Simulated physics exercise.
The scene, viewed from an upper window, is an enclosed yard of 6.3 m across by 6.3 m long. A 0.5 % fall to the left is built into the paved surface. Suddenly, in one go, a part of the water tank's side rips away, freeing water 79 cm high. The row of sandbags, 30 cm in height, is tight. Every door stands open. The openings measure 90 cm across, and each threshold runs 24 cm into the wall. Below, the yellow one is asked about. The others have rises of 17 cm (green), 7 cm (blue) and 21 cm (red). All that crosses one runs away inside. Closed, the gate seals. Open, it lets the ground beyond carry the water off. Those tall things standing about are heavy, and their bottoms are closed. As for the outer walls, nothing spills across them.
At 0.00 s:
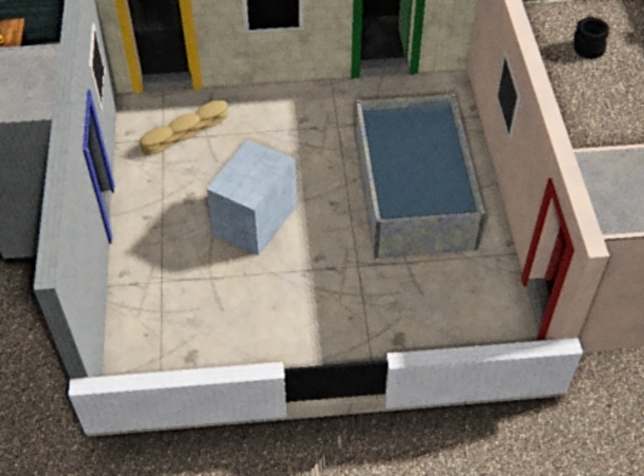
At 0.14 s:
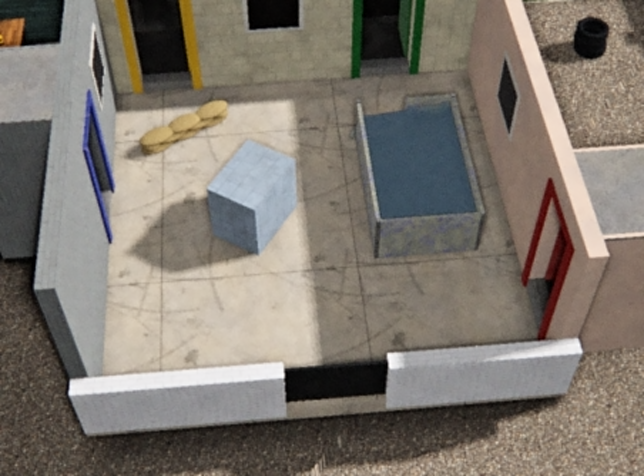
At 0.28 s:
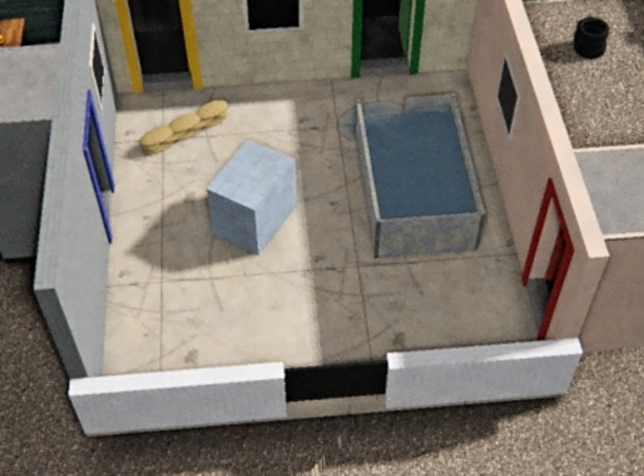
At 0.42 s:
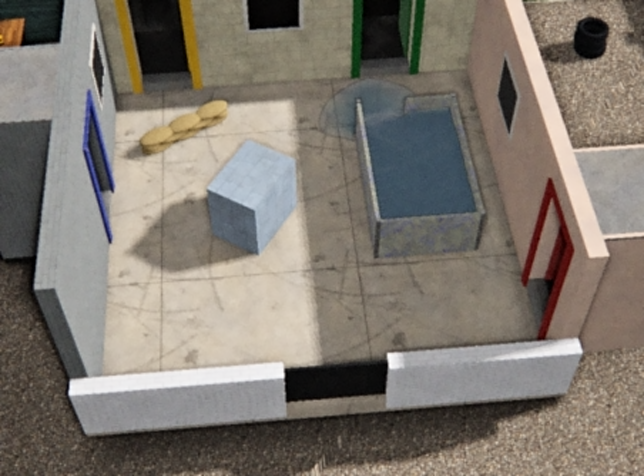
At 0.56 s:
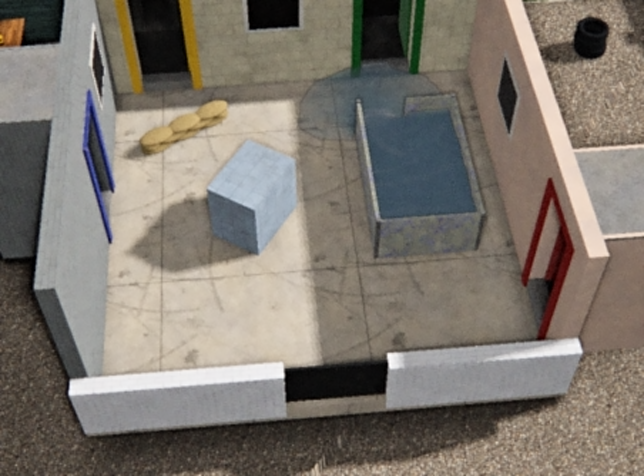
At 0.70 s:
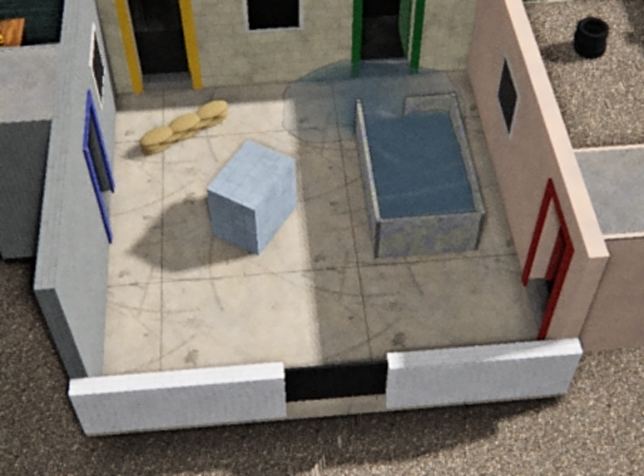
Water escaped through a break in the far side of the tank in the walled yard, spreading across the paving in a widening pool toward the back wall, while the pale block and sandbags stayed still.
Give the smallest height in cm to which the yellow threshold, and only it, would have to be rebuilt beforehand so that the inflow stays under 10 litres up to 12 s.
Roughly 14 cm.
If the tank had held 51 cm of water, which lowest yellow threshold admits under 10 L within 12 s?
It would take a step of about 8.5 cm.
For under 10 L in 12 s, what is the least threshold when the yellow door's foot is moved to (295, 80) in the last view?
About 24 cm.
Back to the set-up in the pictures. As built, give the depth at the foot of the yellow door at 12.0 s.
Depth: Near 10.5 cm.
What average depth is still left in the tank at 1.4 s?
About 57 cm.
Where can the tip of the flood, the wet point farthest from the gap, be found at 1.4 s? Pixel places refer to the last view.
Around (179, 95).
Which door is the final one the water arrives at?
That would be the red door.
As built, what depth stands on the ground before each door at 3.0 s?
Centimetres: Yellow = 14, green = 29, blue = 2, red = 0.
After 1.4 s water covers 15 % of the floor, deepest (45 cm) near (360, 83); it has not reached the yellow door.
After 3.0 s water covers 35 % of the floor, deepest (32 cm) near (118, 100); 14 cm at the yellow door, 0 litres in over its 18 cm threshold.
After 12.0 s water covers 95 % of the floor, deepest (12 cm) near (102, 408); 10 cm at the yellow door, 2 litres in over its 18 cm threshold.
At the yellow door as built, the water arrived by 1.5 s and peaked near 16 cm at 6.6 s.
With a threshold of 12.5 cm, 18 litres would have come in within the 12 s; with 17.5 cm, 2 litres. So under 10 litres takes about 14 cm.
